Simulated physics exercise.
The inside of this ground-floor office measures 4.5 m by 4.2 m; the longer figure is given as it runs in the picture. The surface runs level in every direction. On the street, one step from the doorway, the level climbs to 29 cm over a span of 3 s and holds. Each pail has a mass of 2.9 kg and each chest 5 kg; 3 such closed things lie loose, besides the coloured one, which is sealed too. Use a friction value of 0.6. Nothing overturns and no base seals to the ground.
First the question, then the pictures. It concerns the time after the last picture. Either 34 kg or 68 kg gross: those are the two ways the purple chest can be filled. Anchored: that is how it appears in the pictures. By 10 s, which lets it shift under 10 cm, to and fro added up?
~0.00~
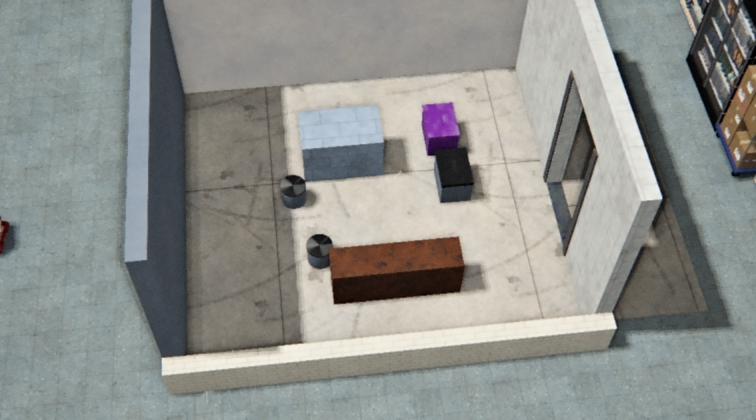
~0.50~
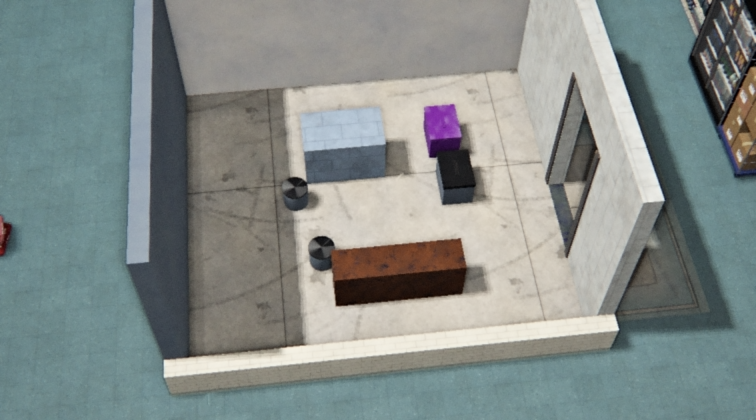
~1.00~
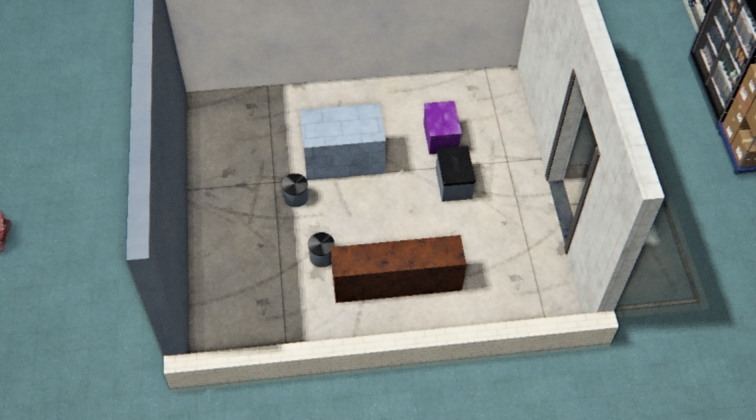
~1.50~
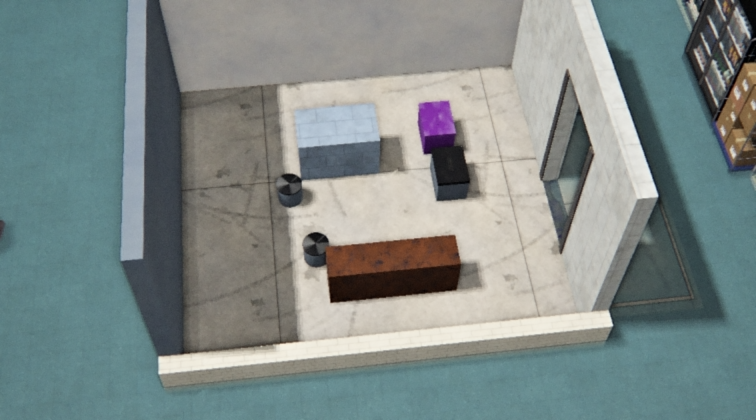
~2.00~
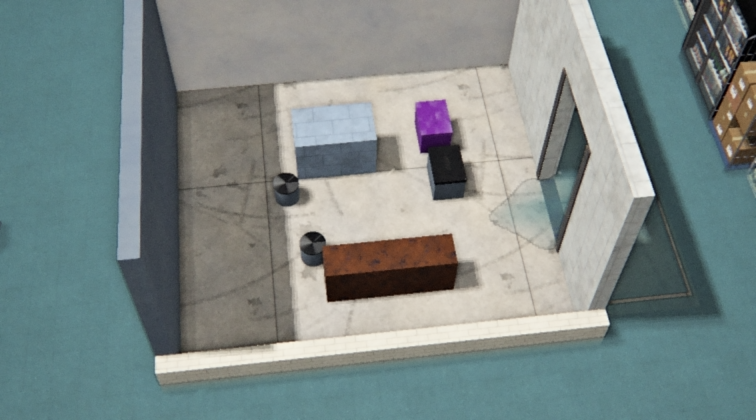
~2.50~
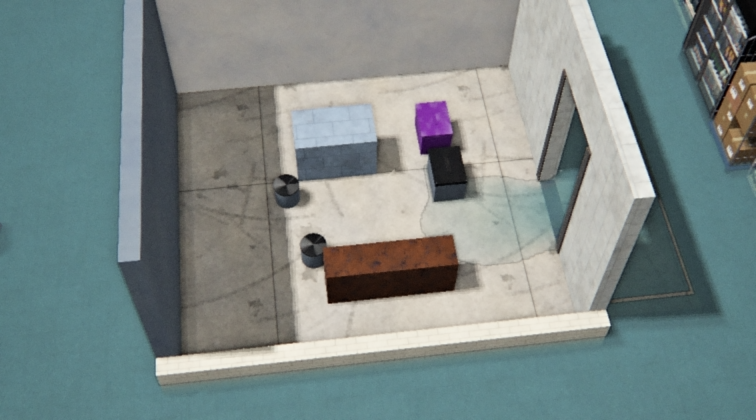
Answer: 34 kg.
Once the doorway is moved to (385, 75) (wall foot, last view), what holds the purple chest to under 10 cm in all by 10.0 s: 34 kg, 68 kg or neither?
In that case only the larger load is enough.
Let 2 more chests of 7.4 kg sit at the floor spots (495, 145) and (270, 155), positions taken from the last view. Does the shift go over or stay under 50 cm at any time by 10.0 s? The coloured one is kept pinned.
First one: Inside the limit; second one: Inside the limit.
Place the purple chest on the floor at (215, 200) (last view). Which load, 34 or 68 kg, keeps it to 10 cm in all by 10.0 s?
So heavier weight required.
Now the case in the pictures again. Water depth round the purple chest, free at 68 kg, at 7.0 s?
Depth: Approx. 6 cm.
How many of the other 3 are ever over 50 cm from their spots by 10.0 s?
Count: 3.
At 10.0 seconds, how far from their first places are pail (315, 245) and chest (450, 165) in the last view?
First 80 cm, then 140 cm.
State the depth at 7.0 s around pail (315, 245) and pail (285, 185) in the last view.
Some 10 cm at the first, some 8 cm at the second.
After 3.5 s the purple chest would be 0 cm from its start with 34 kg and 0 cm from its start with 68 kg; 3 cm of water round it then.
After 4.5 s the purple chest would be 0 cm from its start with 34 kg and 0 cm from its start with 68 kg; 4 cm of water round it then.
After 7.0 s the purple chest would be 0 cm from its start with 34 kg and 0 cm from its start with 68 kg; 6 cm of water round it then.
After 10.0 s the purple chest would be 0 cm from its start with 34 kg and 0 cm from its start with 68 kg; 8 cm of water round it then.
